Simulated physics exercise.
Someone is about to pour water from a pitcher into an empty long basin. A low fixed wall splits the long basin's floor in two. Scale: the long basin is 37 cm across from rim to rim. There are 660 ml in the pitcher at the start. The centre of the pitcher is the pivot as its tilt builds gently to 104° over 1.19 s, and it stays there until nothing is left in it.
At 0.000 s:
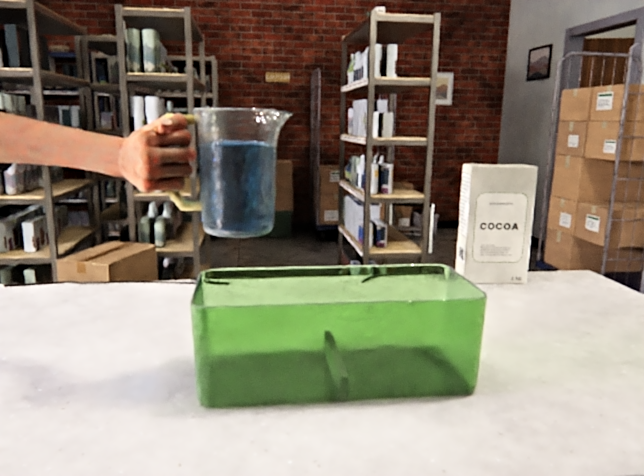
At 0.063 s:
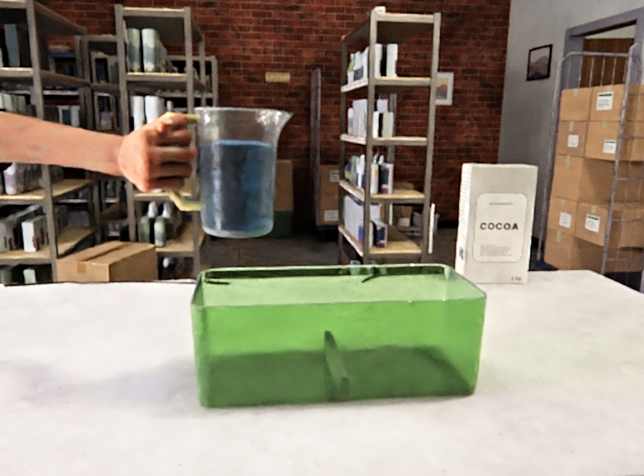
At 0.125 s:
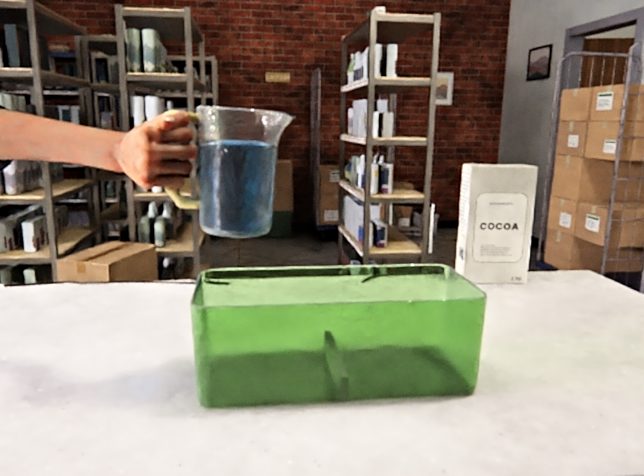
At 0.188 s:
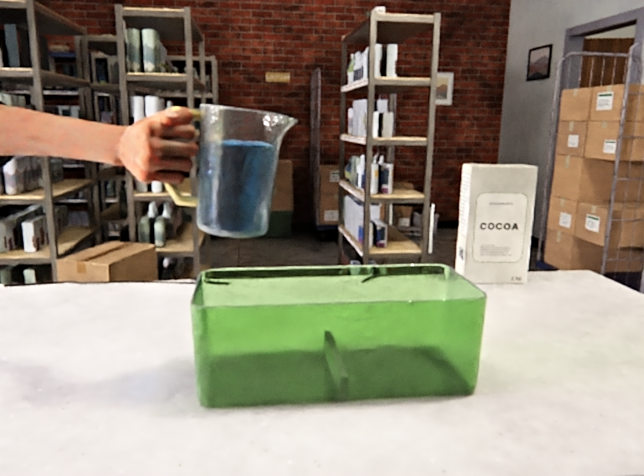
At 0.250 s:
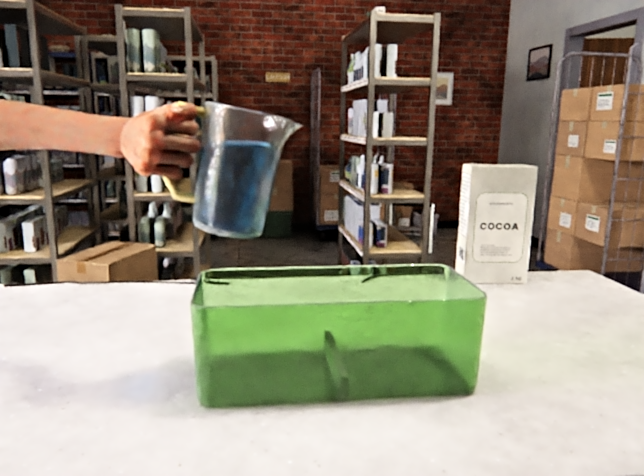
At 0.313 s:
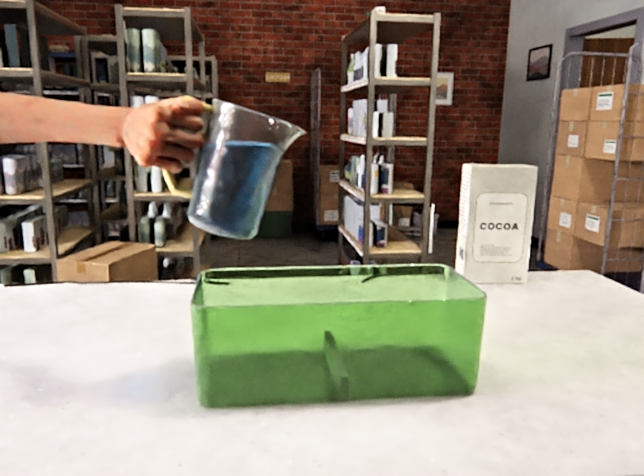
A clear pitcher of blue water, held up by a hand from the left, stayed nearly upright at first, then leaned gradually to the right above a green see-through basin on a white table.
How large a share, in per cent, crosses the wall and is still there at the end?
A share of about 86 per cent.
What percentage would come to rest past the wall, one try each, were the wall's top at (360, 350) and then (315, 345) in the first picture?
I'd say 45 percent on the first go, 95 percent on the next.
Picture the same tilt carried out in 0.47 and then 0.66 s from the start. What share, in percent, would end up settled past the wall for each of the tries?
Near 90 in a hundred on the first go and near 90 in a hundred on the second.
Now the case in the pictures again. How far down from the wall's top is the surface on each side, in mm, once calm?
Measured: Left around 26 mm, right around 8 mm.
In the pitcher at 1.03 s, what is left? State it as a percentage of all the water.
Roughly 40 percent remains.
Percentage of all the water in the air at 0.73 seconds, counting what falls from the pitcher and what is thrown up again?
Some 8 per cent.
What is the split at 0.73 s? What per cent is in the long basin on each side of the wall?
I'd say some 0 on the left and some 1 on the right.
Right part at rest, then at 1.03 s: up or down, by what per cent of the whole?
The share ends bigger than before, by about 50 %.
By 0.73 s the tilt is 70° and 91 per cent is still to pour, 0 is left of the wall and 1 right of it.
By 1.03 s the tilt is 99° and 41 per cent is still to pour, 2 is left of the wall and 37 right of it.
By 1.35 s the tilt is 104° and 5 per cent is still to pour, 8 is left of the wall and 82 right of it.
By 1.69 s the tilt is 104° and 0 per cent is still to pour, 9 is left of the wall and 90 right of it.
At rest 13 per cent lies left of the wall, 86 right of it and 1 outside.
